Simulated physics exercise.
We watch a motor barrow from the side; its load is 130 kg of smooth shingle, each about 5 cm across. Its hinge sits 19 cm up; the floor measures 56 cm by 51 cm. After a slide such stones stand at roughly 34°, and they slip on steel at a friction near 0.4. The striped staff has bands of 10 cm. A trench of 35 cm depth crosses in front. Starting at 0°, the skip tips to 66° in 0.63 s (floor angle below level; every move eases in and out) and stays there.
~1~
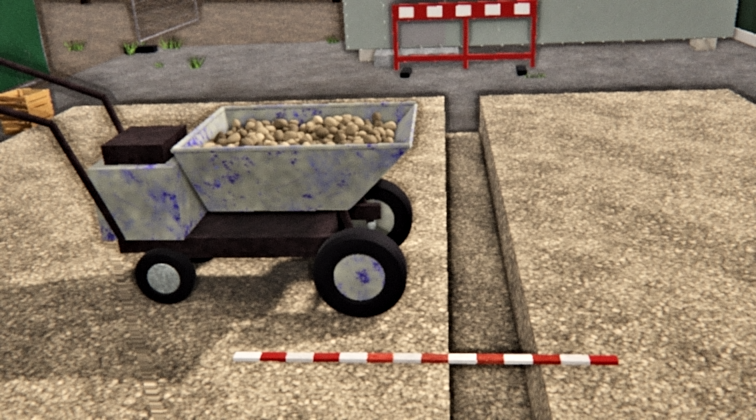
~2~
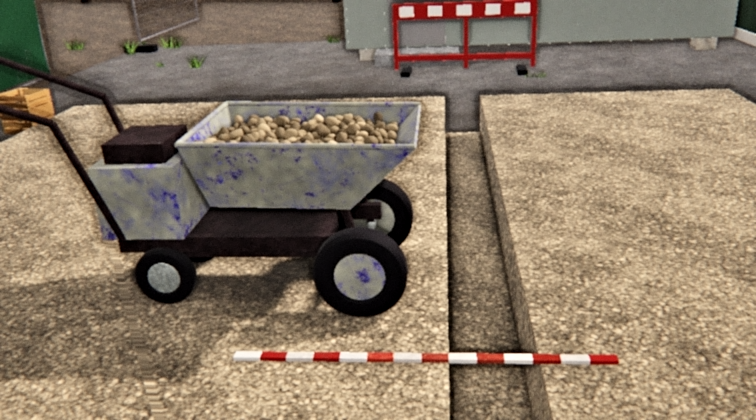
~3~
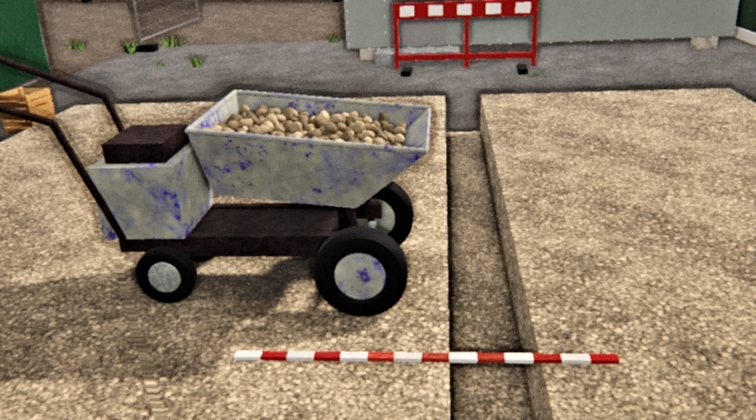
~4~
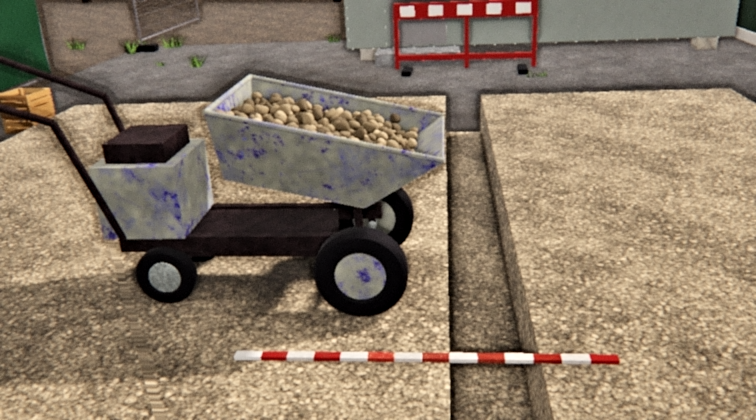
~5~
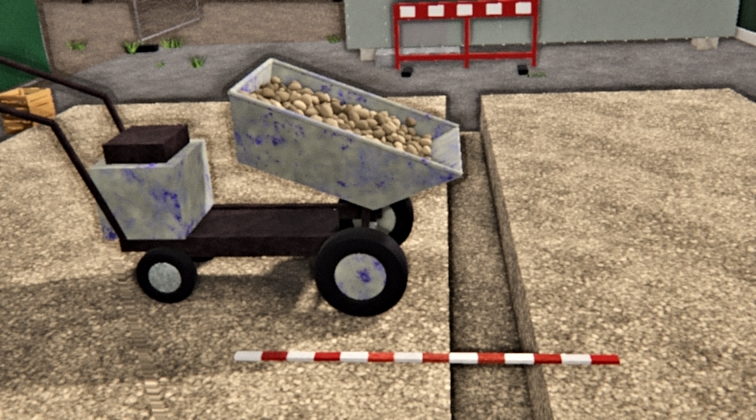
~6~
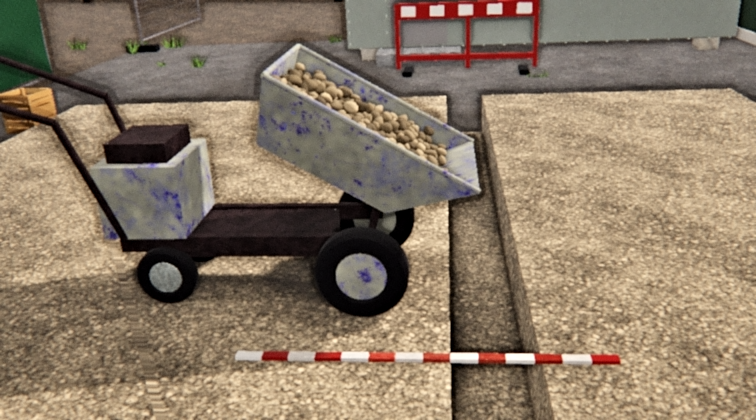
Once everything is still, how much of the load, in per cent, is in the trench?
About 16 per cent.
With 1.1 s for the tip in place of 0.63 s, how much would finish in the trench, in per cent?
In that case some 20 per cent.
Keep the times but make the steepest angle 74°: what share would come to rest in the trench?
In that case some 20 per cent.
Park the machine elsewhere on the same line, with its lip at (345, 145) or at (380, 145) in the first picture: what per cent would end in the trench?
About 70 and 35 per cent.
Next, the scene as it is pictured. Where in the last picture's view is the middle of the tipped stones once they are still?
Their middle is at about (602, 277).
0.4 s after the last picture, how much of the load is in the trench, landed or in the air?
About 5 per cent by then.
Then, 0.2 s after the last picture the floor is at 55°, 100 % in the skip; the foremost stones are at (487, 208).
Then, 0.4 s after the last picture the floor is at 66°, 72 % in the skip, 3 % in the trench, 25 % past the trench; the foremost stones are at (589, 278).
Then, 0.8 s after the last picture the floor is at 66°, 14 % in the skip, 5 % in the trench, 81 % past the trench; the foremost stones are past the picture's edge.
Then, 2.7 s after the last picture the floor is at 66°, 0 % in the skip, 16 % in the trench, 84 % past the trench; the foremost stones are past the picture's edge.
